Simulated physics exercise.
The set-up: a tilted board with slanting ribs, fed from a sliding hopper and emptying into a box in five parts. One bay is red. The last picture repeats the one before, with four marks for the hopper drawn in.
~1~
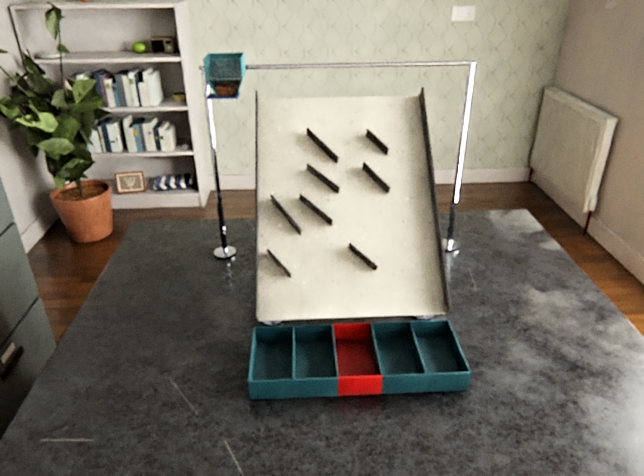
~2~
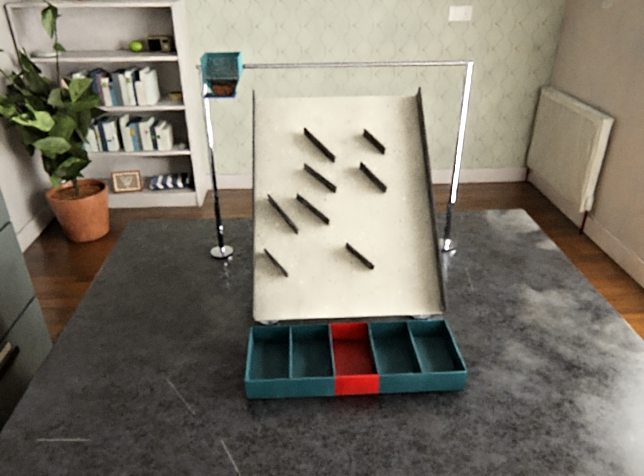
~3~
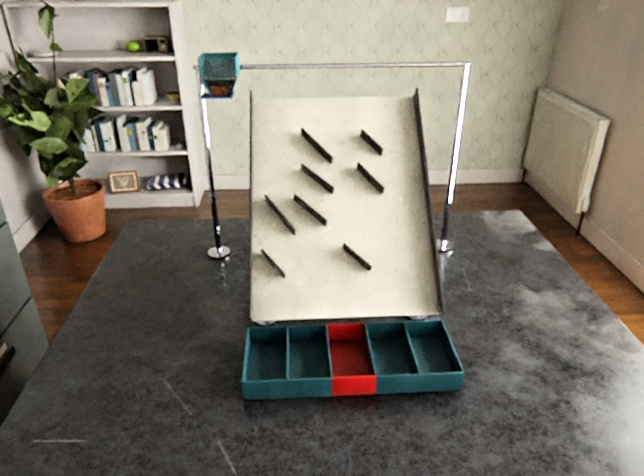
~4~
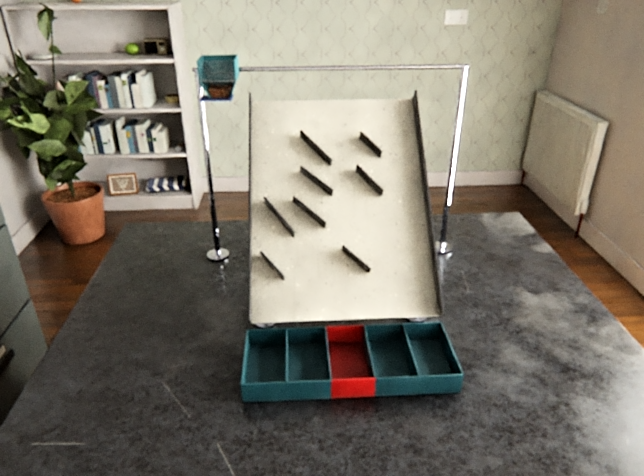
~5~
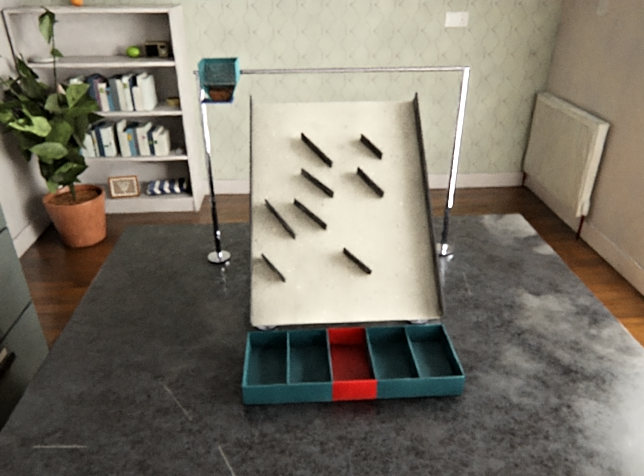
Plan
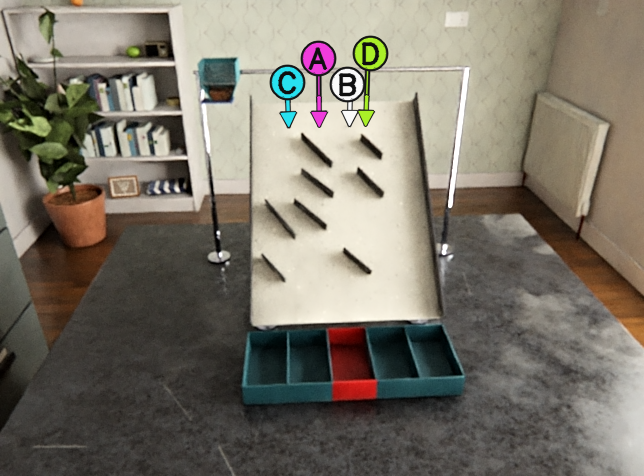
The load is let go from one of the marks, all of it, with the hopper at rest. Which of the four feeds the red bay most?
I would pick mark C.
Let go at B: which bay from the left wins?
It is the fifth one.
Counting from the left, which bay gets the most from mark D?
The fifth from the left.
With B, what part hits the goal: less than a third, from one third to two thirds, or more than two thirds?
It is less than a third.
On the marked copy, mark A meets the board at (319, 121); mark B meets the board at (349, 120); mark C meets the board at (288, 121); mark D meets the board at (365, 120).
If A is chosen, a stray few in the red bay, most in other bays, a small part outside the box.
If B is chosen, a stray few in the red bay, nearly all in other bays, a stray few outside the box.
If C is chosen, about two thirds in the red bay, about a third in other bays, a stray few outside the box.
If D is chosen, a stray few in the red bay, most in other bays, a small part outside the box.
